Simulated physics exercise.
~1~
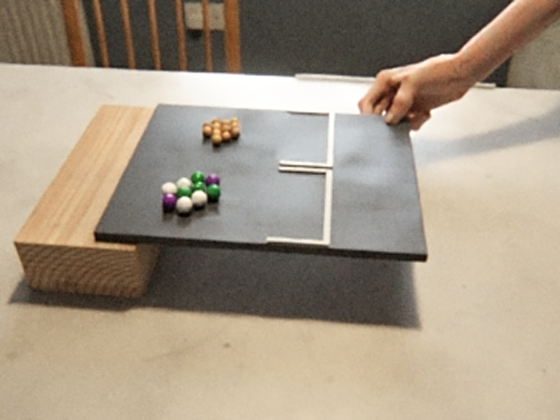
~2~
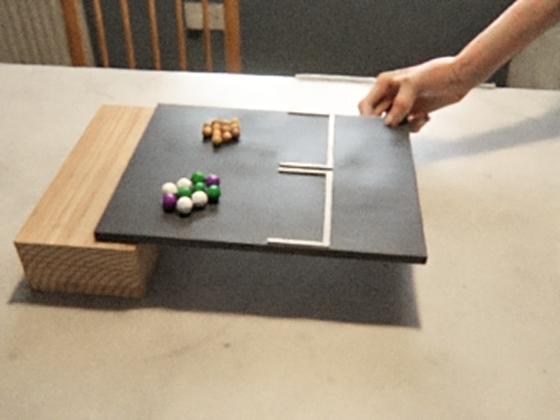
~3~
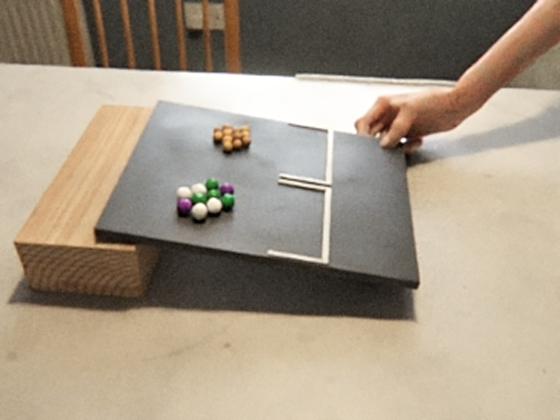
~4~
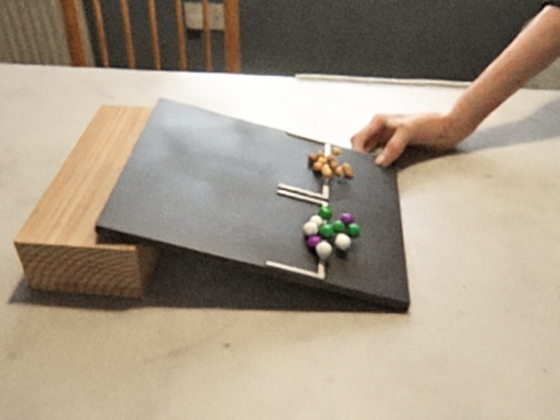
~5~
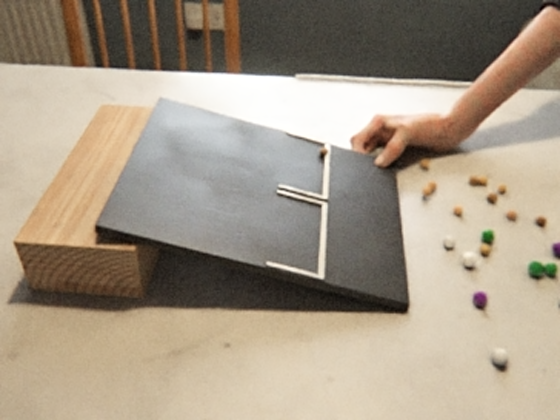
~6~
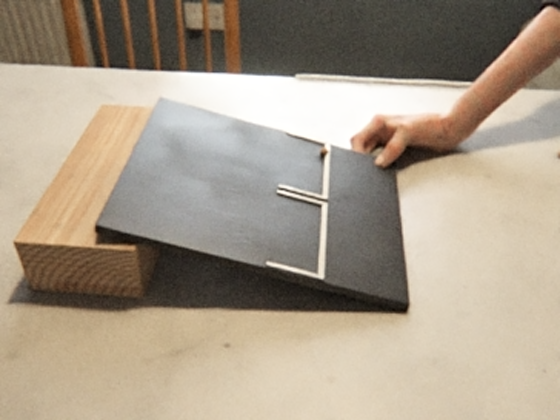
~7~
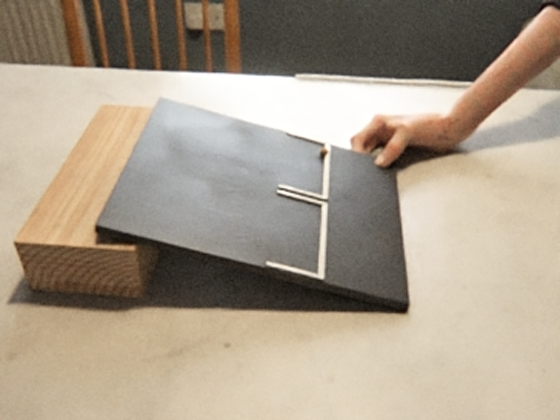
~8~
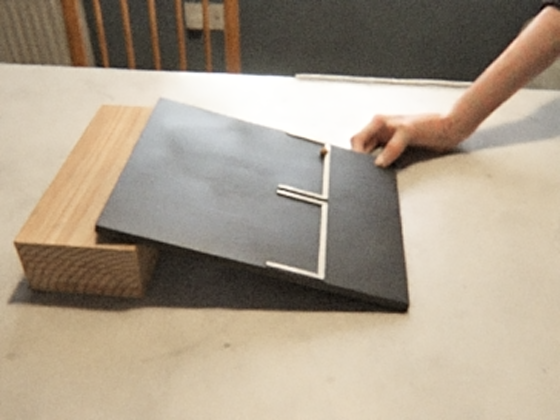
In this clip, a hand lowers the right end of a dark board propped on a wooden block, and two clusters of small balls roll down, pass over the pale barriers and scatter off across the table, leaving the tilted board nearly empty, still held by the hand.
